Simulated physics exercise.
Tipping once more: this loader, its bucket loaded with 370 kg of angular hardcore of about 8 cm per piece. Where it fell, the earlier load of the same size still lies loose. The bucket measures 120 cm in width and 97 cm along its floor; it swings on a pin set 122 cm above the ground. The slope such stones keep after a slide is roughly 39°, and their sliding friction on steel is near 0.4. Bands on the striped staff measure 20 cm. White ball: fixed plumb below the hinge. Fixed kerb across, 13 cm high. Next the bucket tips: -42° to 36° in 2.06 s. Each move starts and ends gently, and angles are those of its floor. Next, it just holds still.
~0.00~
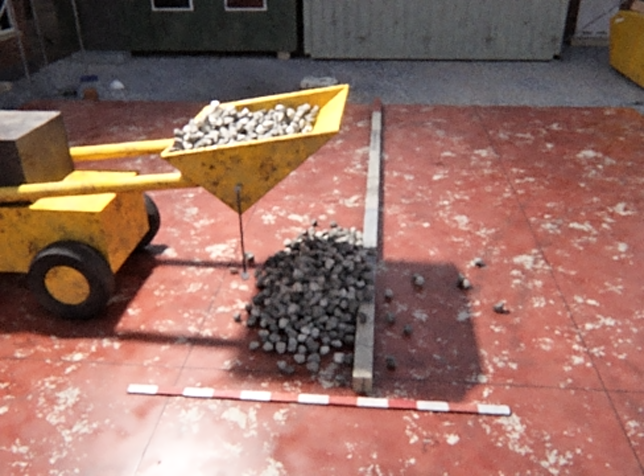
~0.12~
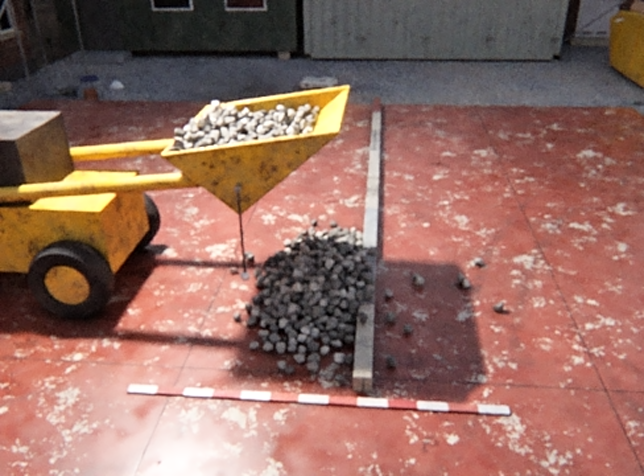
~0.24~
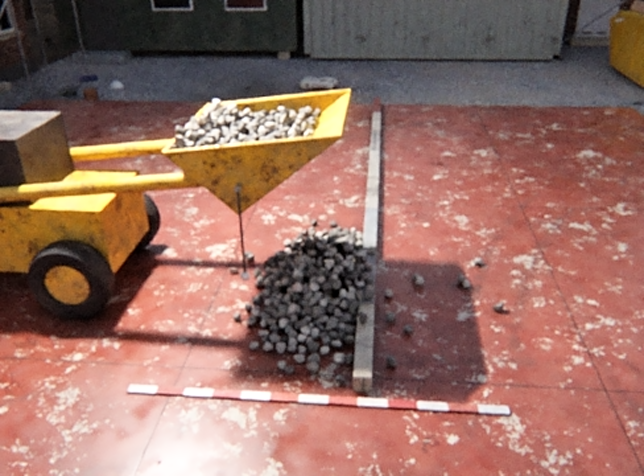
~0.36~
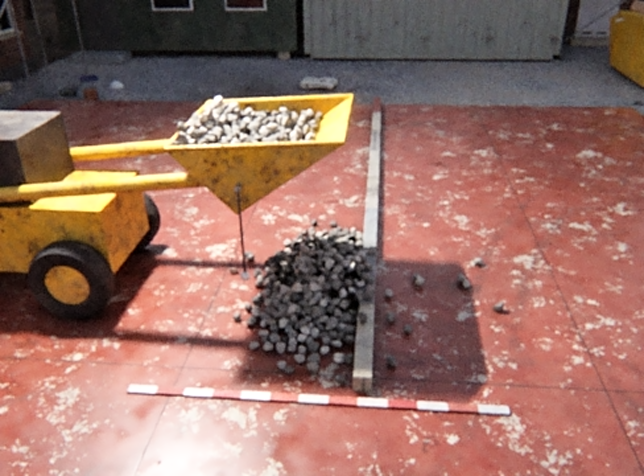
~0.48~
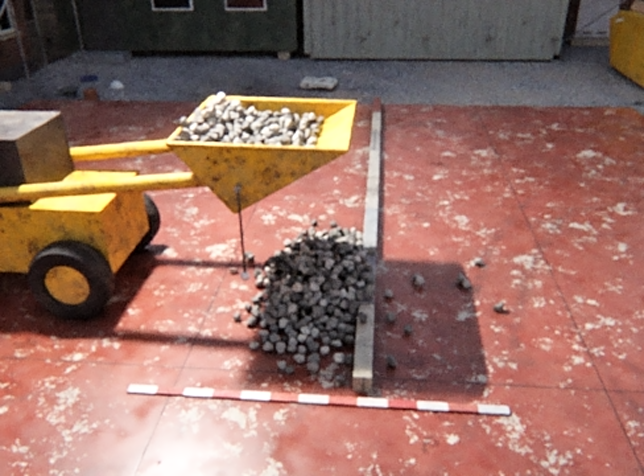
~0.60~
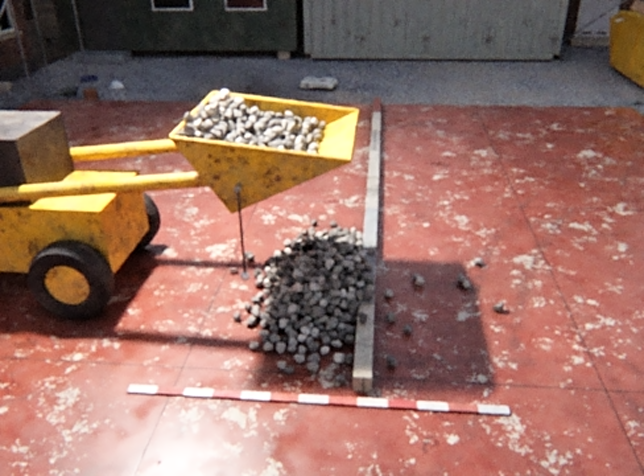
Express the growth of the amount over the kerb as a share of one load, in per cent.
Roughly 64 per cent of a load.
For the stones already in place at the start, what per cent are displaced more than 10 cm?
Roughly 0 percent.
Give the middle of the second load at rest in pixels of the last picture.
Their centre rests close to (388, 279).
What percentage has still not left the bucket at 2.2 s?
Close to 55 in a hundred.
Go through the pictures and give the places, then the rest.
In the first frame, the bucket is at -42°, its lip at (338, 131); the top of the load is at (265, 114). The earlier load is highest near (317, 264), 28 cm above ground level, 98 % on this side of the kerb, 2 % over the kerb.
In the second frame, lip at (339, 132), floor tilted -41°, highest stones at (266, 114); the stones move at 0.0 m/s on average.
In the third frame, the bucket is at -39°, its lip at (341, 136); the top of the load is at (248, 115); the stones move at 0.1 m/s on average.
In the fourth frame, lip at (344, 143), floor tilted -36°, highest stones at (228, 112); the stones move at 0.1 m/s on average.
In the fifth frame, lip at (347, 151), floor tilted -31°, highest stones at (213, 109); the stones move at 0.2 m/s on average.
In the sixth frame, lip at (351, 161), floor tilted -26°, highest stones at (215, 104); the stones move at 0.2 m/s on average.
After 1.5 s the floor is at 24°; in per cent of one load, 100 in the bucket, 98 on this side of the kerb, 2 over the kerb; the foremost stones are at (443, 290).
After 2.2 s the floor is at 36°; in per cent of one load, 55 in the bucket, 139 on this side of the kerb, 6 over the kerb; the foremost stones are at (445, 284).
After 2.5 s the floor is at 36°; in per cent of one load, 16 in the bucket, 147 on this side of the kerb, 38 over the kerb; the foremost stones are at (468, 283).
After 5.2 s the floor is at 36°; in per cent of one load, 0 in the bucket, 134 on this side of the kerb, 66 over the kerb; the foremost stones are at (502, 293). Net gain over the kerb, 64.
